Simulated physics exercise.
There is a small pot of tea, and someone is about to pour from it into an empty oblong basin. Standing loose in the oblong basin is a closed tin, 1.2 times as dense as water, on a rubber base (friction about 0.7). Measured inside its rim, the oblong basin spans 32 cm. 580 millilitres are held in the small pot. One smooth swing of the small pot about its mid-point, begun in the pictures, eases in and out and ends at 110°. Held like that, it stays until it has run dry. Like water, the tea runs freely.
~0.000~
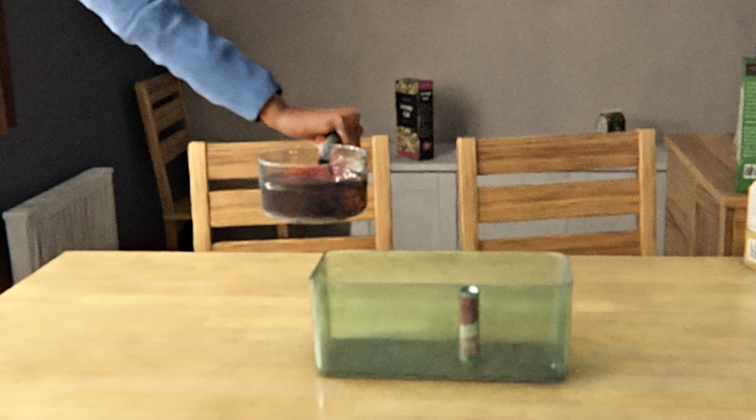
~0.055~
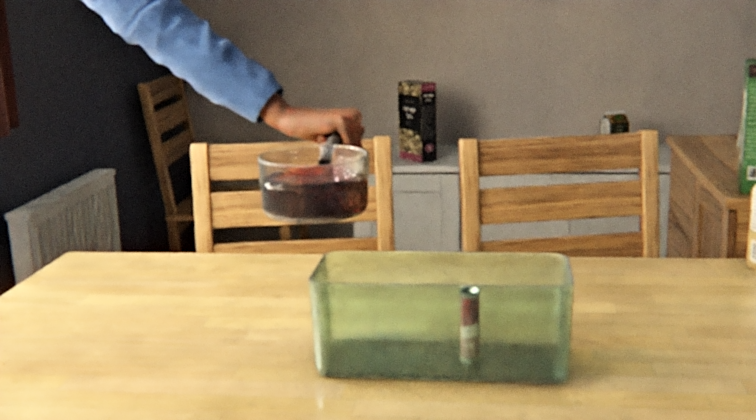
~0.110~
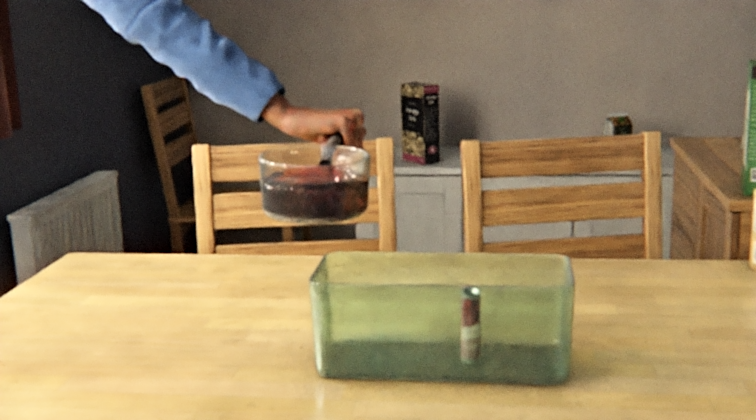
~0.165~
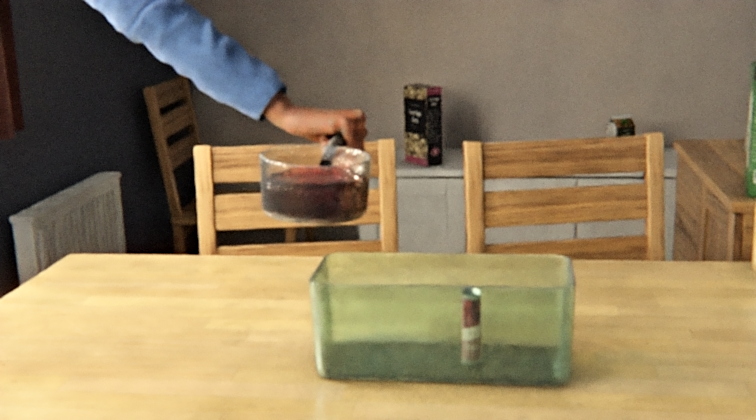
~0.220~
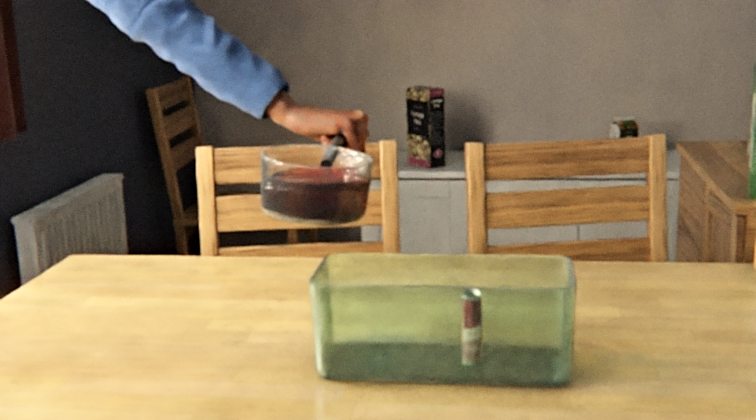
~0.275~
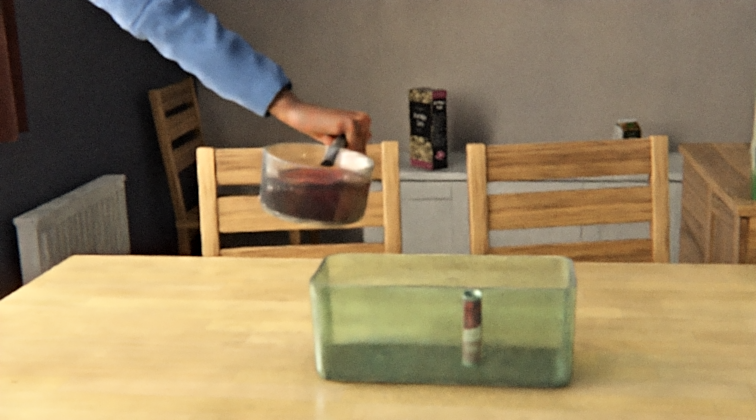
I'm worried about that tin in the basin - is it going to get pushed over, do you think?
No, it should stay put on its base.
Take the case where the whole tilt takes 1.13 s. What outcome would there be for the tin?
Result: Tin upright.
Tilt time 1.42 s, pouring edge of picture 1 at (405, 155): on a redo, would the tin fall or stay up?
Result: Tin tipped over.
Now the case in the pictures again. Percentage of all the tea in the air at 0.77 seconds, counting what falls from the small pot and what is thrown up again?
About 24 per cent.
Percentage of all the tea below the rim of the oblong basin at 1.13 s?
Some 80 per cent.
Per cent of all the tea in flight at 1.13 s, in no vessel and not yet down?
Close to 8 per cent.
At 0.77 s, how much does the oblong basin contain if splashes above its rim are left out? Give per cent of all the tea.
Roughly 9 percent of it.
After 0.77 s the tilt is 62° and 68 per cent is still to pour; the tin stands where it began.
After 1.13 s the tilt is 99° and 12 per cent is still to pour; the tin stands where it began.
After 1.51 s the tilt is 110° and 0 per cent is still to pour; the tin stands where it began.
After 1.92 s the tilt is 110° and 0 per cent is still to pour; the tin stands where it began.
In the end the tin stands where it began.
